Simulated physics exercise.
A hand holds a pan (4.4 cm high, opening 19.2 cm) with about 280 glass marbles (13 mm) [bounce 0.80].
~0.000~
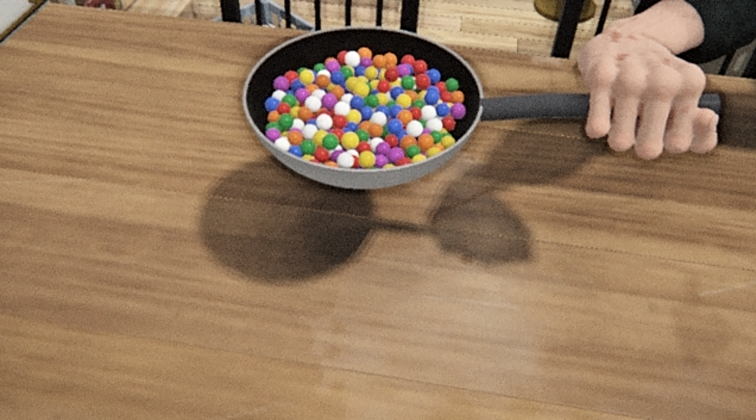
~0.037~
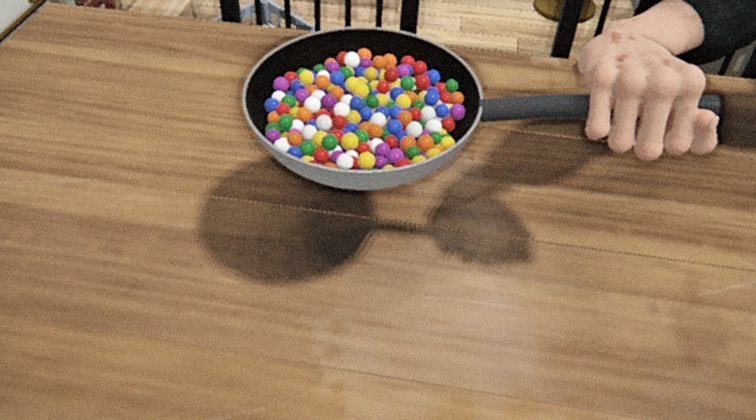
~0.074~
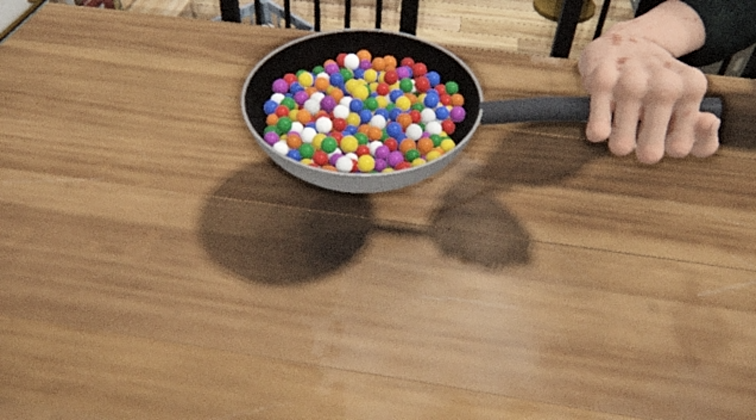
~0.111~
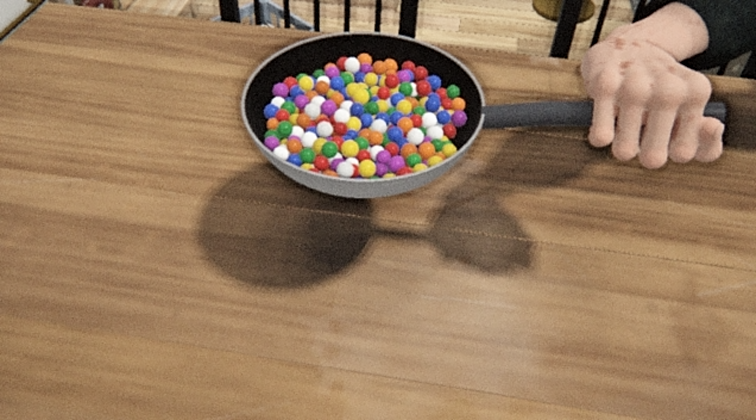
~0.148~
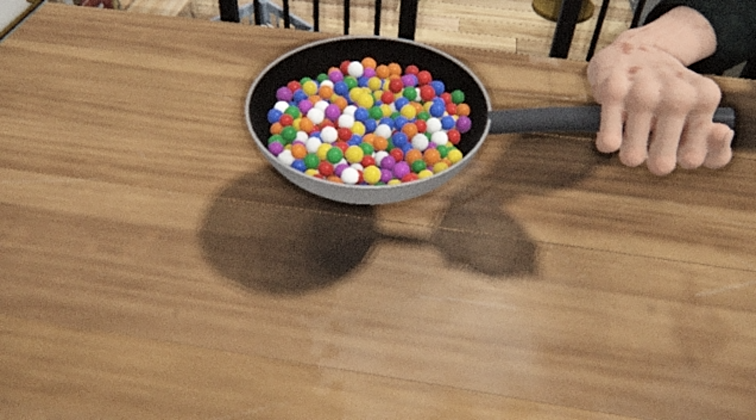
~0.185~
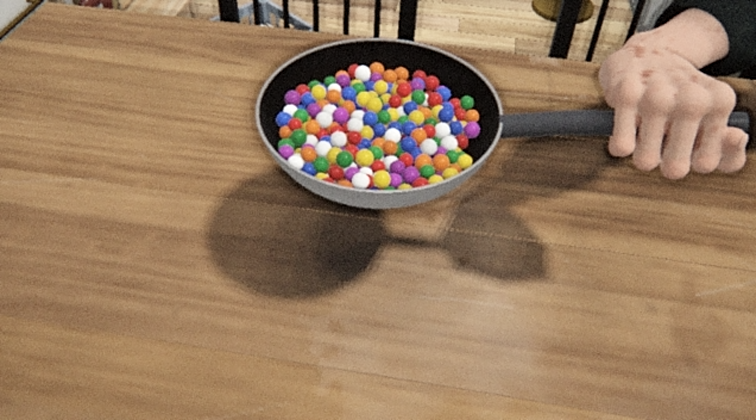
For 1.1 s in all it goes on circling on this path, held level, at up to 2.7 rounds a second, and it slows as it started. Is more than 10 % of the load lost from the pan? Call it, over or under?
My call: Under.
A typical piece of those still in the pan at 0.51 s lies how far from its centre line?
Reading: Near 5.5 cm.
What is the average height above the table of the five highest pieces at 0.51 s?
I'd say some 20 cm.
After 0.51 s, pan 100 %; middle of the pieces not yet landed near (365, 109).
Then, at 0.78 s, pan 100 %; middle of the pieces not yet landed near (390, 112).
Then, at 1.02 s, pan 100 %; middle of the pieces not yet landed near (389, 125).
After 1.26 s, pan 100 %; middle of the pieces not yet landed near (398, 122).
At rest (1.6 s), pan 100 %.
